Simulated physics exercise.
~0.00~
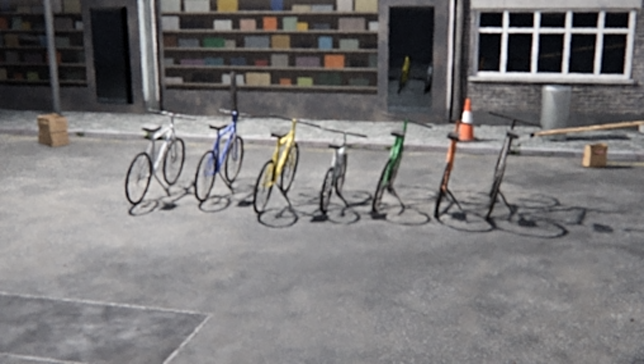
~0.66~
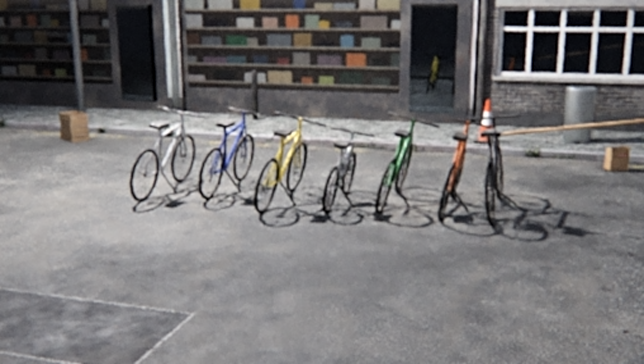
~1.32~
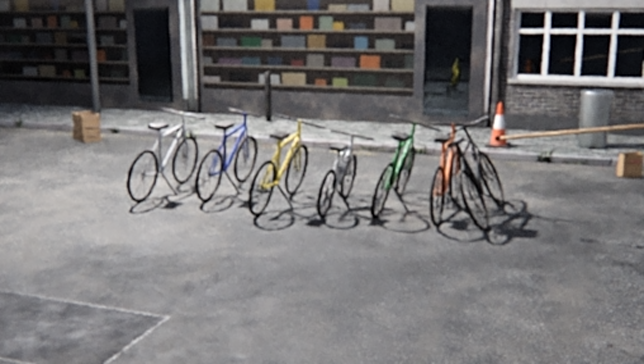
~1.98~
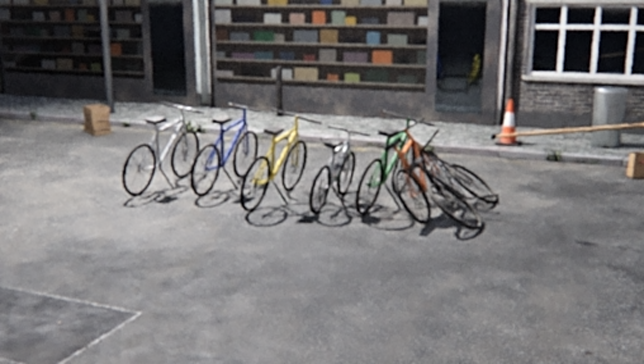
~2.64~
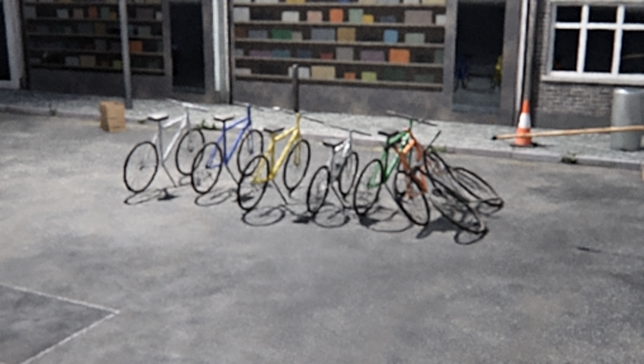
Row of seven parked bicycles on grey tarmac, the rightmost tipping onto the orange one, both toppling left, five still standing.
